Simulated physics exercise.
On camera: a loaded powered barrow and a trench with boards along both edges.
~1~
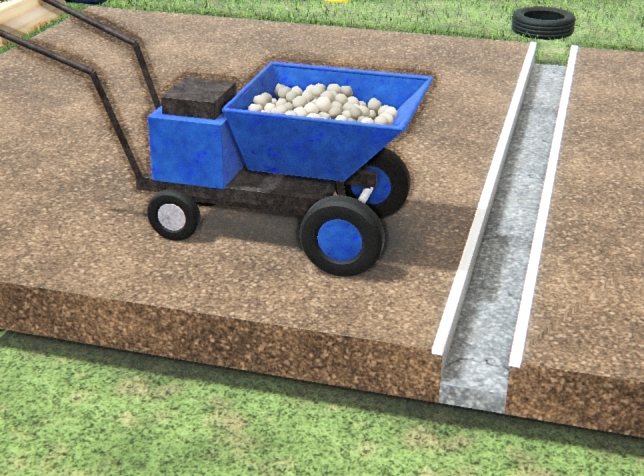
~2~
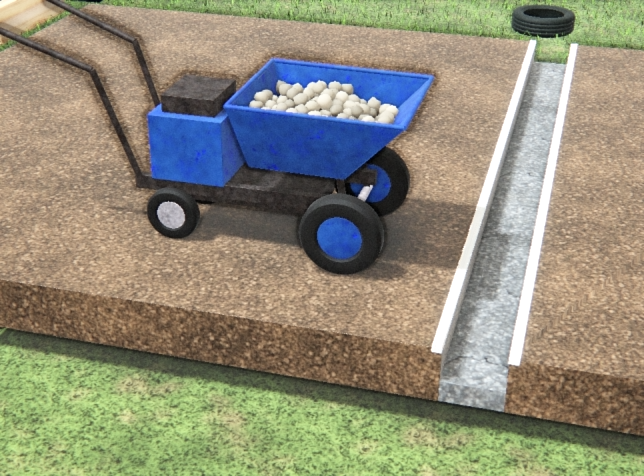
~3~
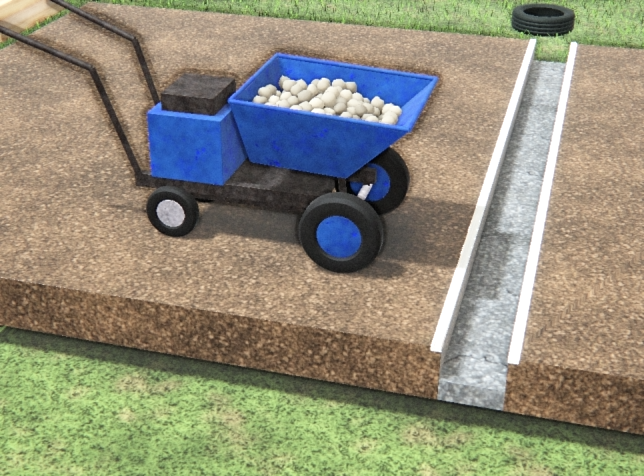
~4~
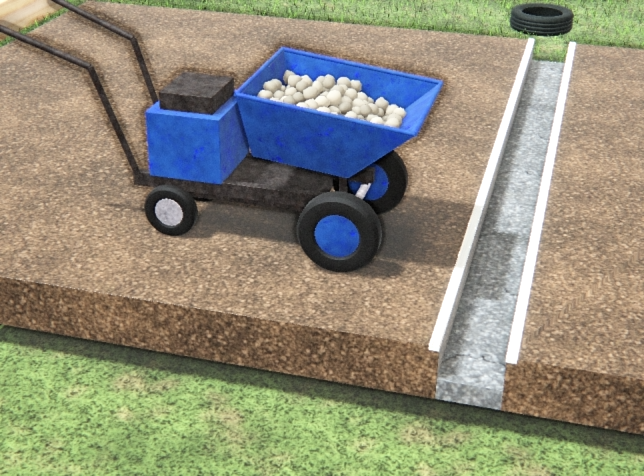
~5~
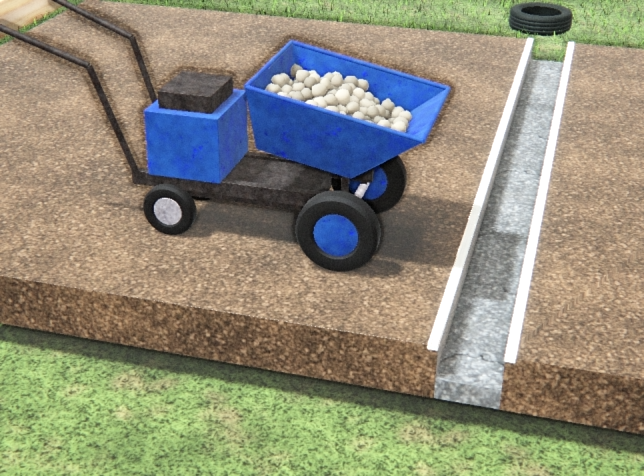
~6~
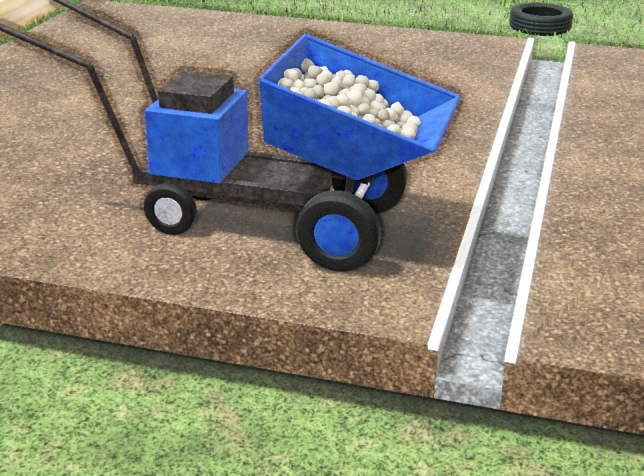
At the start, a blue powered barrow loaded with pale pebbles stands on brown ground, its skip level, left of a narrow trench edged with white boards. The skip then begins tilting slightly toward the trench, and its back rises further until it is clearly tipped, the pebbles still inside.
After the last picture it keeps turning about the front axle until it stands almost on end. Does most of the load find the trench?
The trench ends with more than half of it.
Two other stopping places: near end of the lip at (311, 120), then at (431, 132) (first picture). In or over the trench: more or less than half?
First less than half, then not half.
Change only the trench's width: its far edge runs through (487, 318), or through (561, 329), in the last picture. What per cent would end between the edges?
The first gives 20 %, the second 100 %.
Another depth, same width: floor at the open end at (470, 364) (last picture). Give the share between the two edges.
Roughly 40 in a hundred.
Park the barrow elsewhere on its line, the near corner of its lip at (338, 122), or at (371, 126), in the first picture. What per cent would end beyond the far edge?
In turn 0 and 0 in a hundred.
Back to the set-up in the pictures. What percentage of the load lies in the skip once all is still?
Some 20 per cent.
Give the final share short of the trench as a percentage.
About 0 per cent.
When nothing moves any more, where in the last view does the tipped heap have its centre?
Close to (503, 272).
Just after the last frame, skip tipped steeply; every one in the skip.
A moment on, skip tipped right over; the larger part in the skip; roughly a quarter in or heaped over the trench; just a few beyond it.
Further on, skip tipped right over; roughly a quarter in the skip; roughly two thirds in or heaped over the trench; about a tenth beyond it.
When it is over, skip tipped right over; roughly a quarter in the skip; roughly two thirds in or heaped over the trench; about a tenth beyond it.
